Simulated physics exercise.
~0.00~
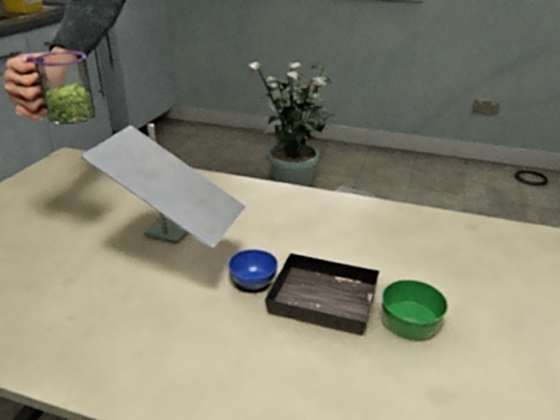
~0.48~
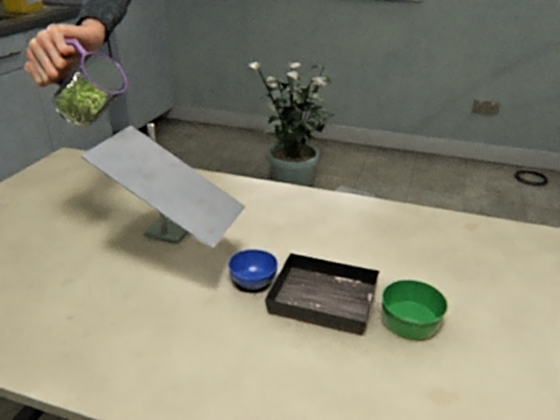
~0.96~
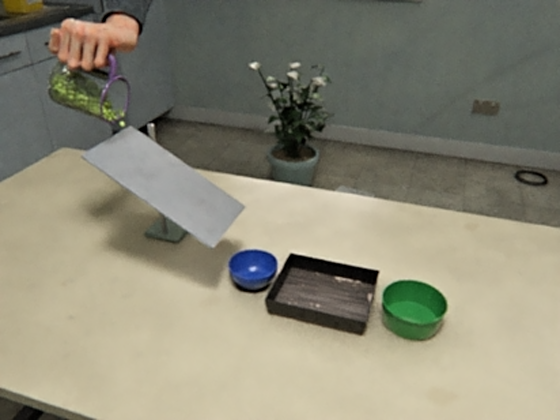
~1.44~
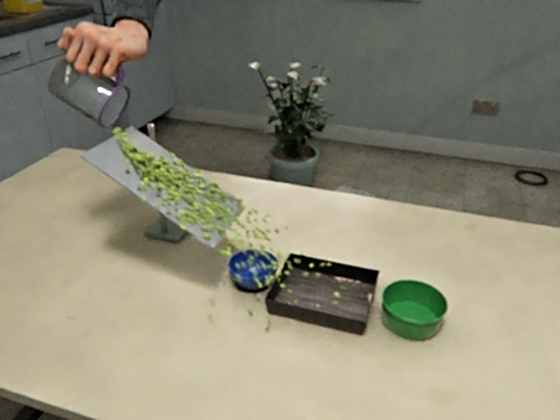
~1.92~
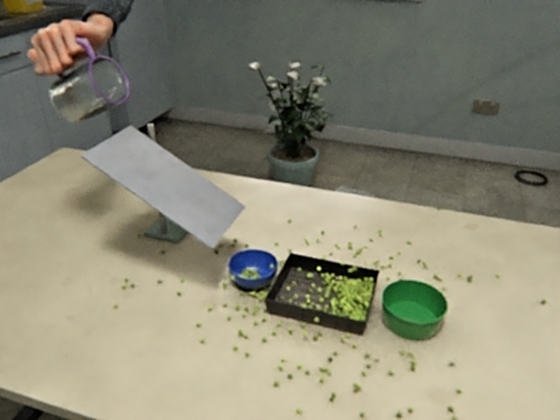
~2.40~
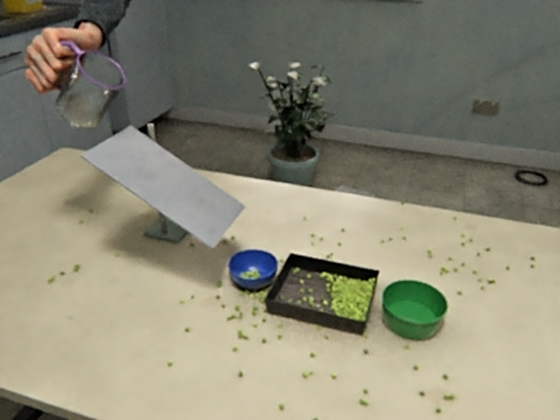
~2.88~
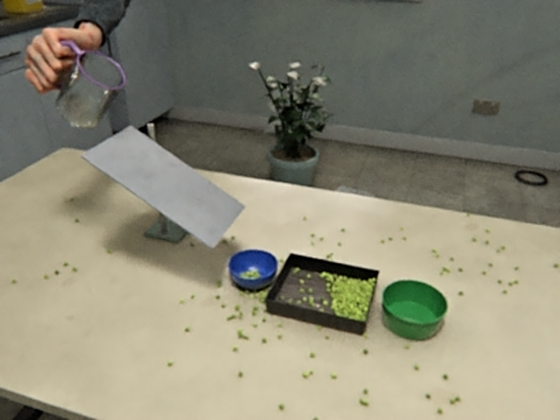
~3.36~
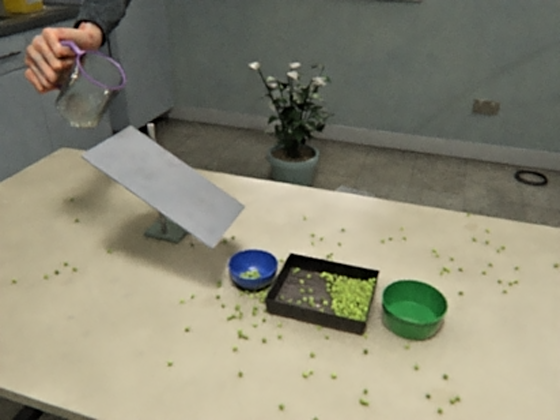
The footage shows a hand tipping a clear cup of green peas onto a tilted grey board, where they slide down and scatter, ending mostly in a black tin and across the table, with a few in the blue bowl and the green dish empty.
